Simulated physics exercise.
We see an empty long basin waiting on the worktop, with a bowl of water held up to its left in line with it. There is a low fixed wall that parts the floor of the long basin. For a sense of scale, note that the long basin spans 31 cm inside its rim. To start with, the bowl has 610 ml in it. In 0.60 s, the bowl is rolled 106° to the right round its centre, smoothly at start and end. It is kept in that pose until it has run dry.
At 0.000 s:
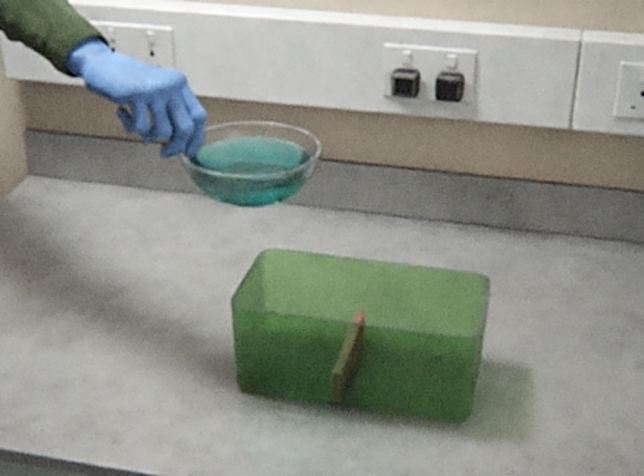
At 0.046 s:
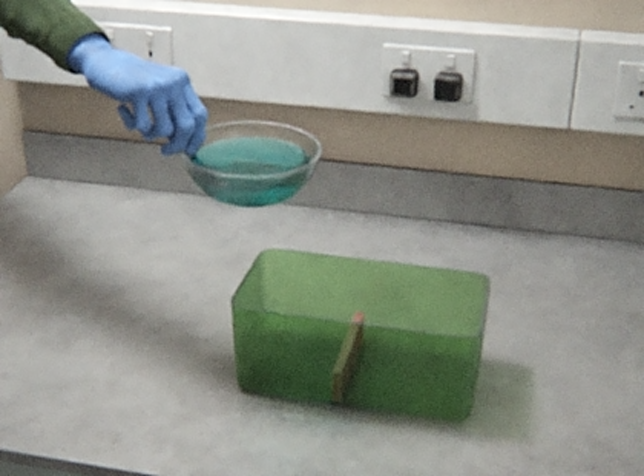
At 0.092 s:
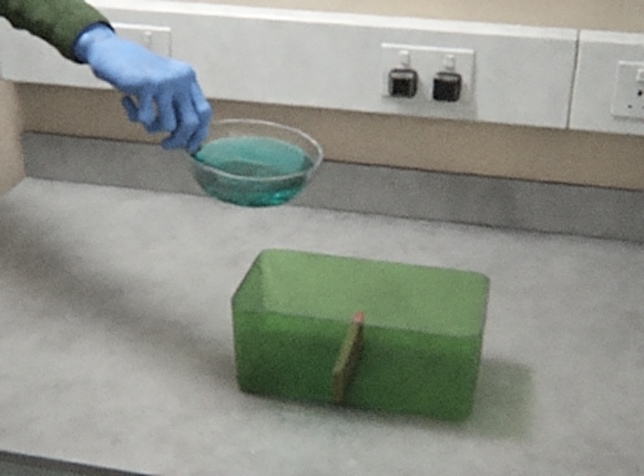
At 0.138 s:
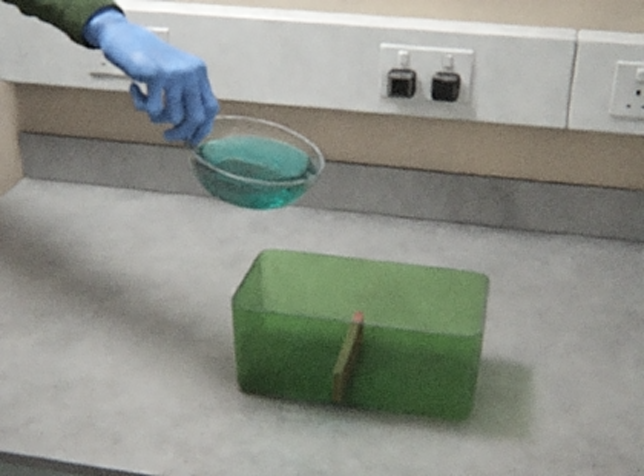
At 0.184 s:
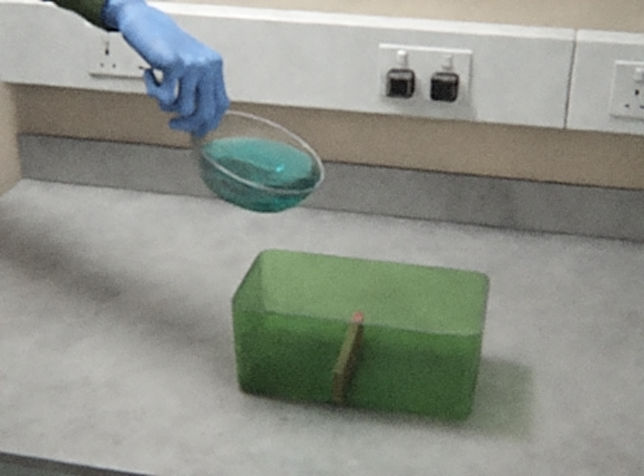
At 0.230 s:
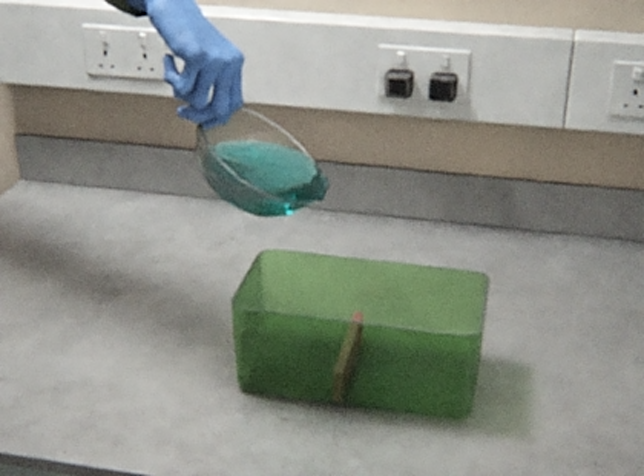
A blue-gloved hand tilts a glass bowl of blue-green water rightward above a green basin.
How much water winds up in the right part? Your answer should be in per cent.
About 57 per cent.
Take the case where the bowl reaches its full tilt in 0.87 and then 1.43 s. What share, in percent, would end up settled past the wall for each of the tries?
65 and 75 %.
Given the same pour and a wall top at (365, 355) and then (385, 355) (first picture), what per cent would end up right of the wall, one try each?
The first try gives 35 percent and the second 20 percent.
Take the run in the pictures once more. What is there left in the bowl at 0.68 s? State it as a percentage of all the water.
I reckon near 0 per cent still sits there.
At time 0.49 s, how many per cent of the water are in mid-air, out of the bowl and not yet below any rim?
About 32 per cent.
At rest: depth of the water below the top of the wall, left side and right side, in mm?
About 32 mm left, about 30 mm right.
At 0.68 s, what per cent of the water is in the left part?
Roughly 38 per cent.
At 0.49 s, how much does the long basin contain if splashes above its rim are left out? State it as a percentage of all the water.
Near 66 in a hundred.
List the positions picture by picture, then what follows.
The first picture shows tilt 0°; pouring edge (318, 156); surface from (192, 153) to (314, 165); the long basin's rim runs from (246, 276) to (485, 307); the wall's top is at (349, 342).
The second picture shows tilt 2°; pouring edge (319, 158); surface from (192, 152) to (315, 165).
The third picture shows tilt 6°; pouring edge (320, 163); surface from (193, 150) to (315, 168).
The fourth picture shows tilt 13°; pouring edge (321, 171); surface from (196, 147) to (318, 172).
The fifth picture shows tilt 23°; pouring edge (321, 183); surface from (201, 147) to (321, 176).
The sixth picture shows tilt 34°; pouring edge (318, 195); surface from (207, 150) to (306, 175); 6 per cent is over the edge.
After 0.49 s the tilt is 98° and 2 per cent is still to pour, 19 is left of the wall and 46 right of it.
After 0.68 s the tilt is 106° and 0 per cent is still to pour, 38 is left of the wall and 58 right of it.
After 0.88 s the tilt is 106° and 0 per cent is still to pour, 40 is left of the wall and 57 right of it.
After 1.10 s the tilt is 106° and 0 per cent is still to pour, 41 is left of the wall and 57 right of it.
In the end 41 per cent lies left of the wall, 57 right of it and 2 outside.
